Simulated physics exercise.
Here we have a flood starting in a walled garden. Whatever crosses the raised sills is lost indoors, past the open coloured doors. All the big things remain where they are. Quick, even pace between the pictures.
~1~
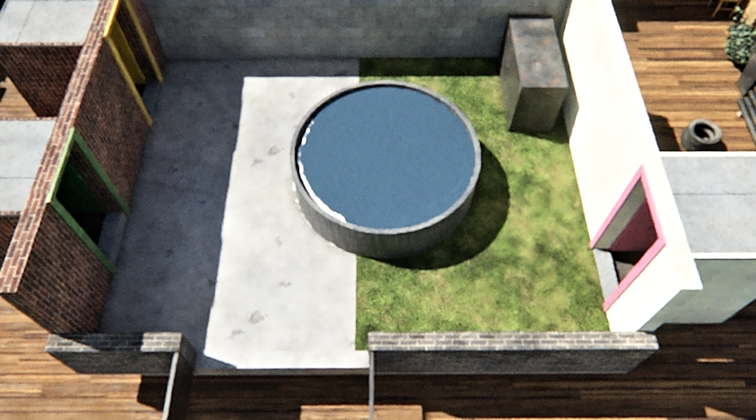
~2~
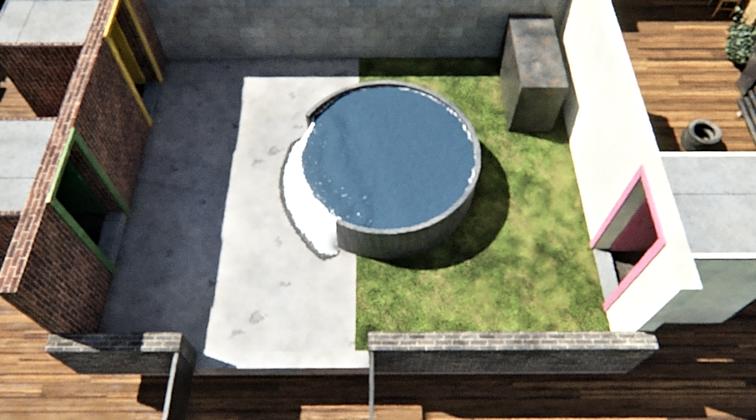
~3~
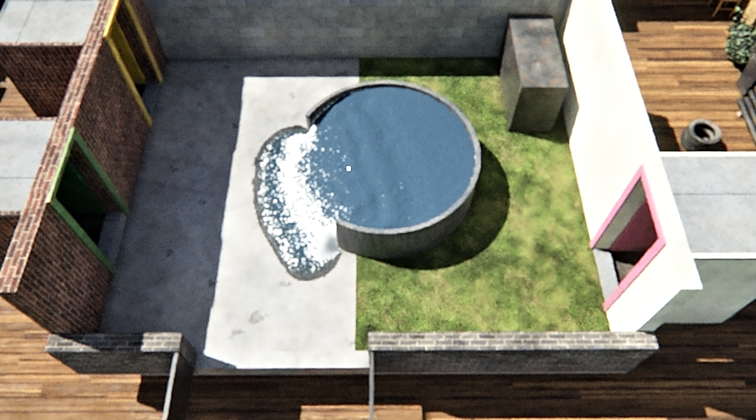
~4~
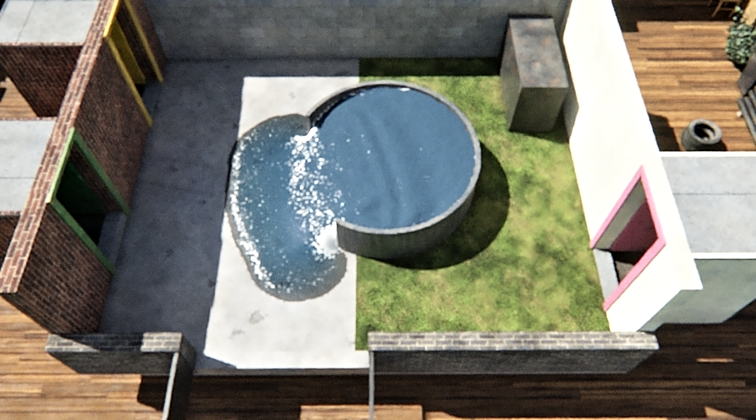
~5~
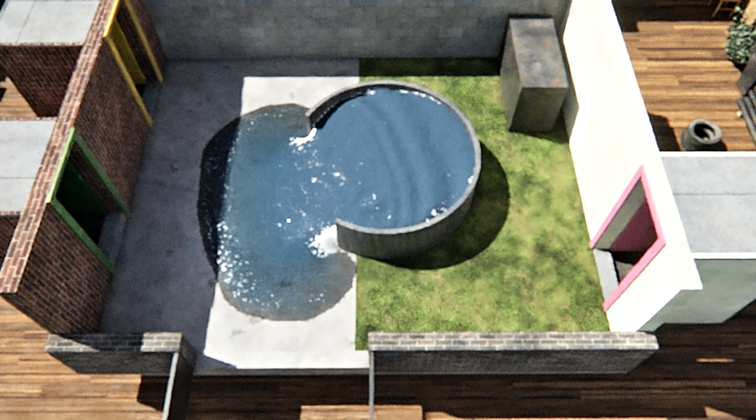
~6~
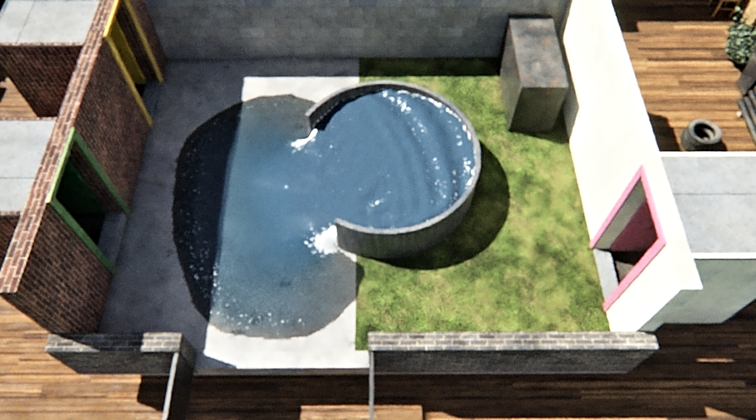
The clip opens on a round tank brimming with water in a walled garden, half pale paving and half grass. Its left side opens, and white, foaming water pours out through the gap. The water spreads leftward over the paving in a widening pool, reaching the darker ground while ripples cross the tank.
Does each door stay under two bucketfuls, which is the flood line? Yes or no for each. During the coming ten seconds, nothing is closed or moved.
Green door - no, it floods; yellow door - no, it floods; pink door - yes, stays under.
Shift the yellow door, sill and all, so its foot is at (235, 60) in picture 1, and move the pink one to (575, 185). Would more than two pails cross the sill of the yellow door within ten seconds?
Result - the yellow one exceeds the limit.
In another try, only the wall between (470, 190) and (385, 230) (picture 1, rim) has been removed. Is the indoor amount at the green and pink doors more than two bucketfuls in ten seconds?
One by one: The green one stays under; the pink one passes that mark.
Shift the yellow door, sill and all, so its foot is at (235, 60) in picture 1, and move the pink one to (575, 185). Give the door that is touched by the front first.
Note: The green door comes first.
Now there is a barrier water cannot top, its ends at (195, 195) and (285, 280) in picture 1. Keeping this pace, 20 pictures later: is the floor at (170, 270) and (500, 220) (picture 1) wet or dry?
The first point ends up swamped and the second ends up spared.
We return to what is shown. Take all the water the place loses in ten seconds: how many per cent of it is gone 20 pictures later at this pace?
Near 35 in a hundred.
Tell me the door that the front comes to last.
My pick is the door marked pink.
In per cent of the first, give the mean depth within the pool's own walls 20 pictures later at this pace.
Close to 30 in a hundred.
A moment on, water covers 45 % of the floor; the green door wet at the sill, nothing in, the yellow door under two buckets in, the pink door not reached.
Next, water covers 40 % of the floor; the green door over two buckets in, the yellow door over two buckets in, the pink door not reached.
Then, water covers 50 % of the floor; the green door far over two buckets in, the yellow door over two buckets in, the pink door not reached.
Later, water covers 75 % of the floor; the green door far over two buckets in, the yellow door far over two buckets in, the pink door not reached.
In the end, water covers 95 % of the floor; the green door far over two buckets in, the yellow door far over two buckets in, the pink door wet at the sill, nothing in.
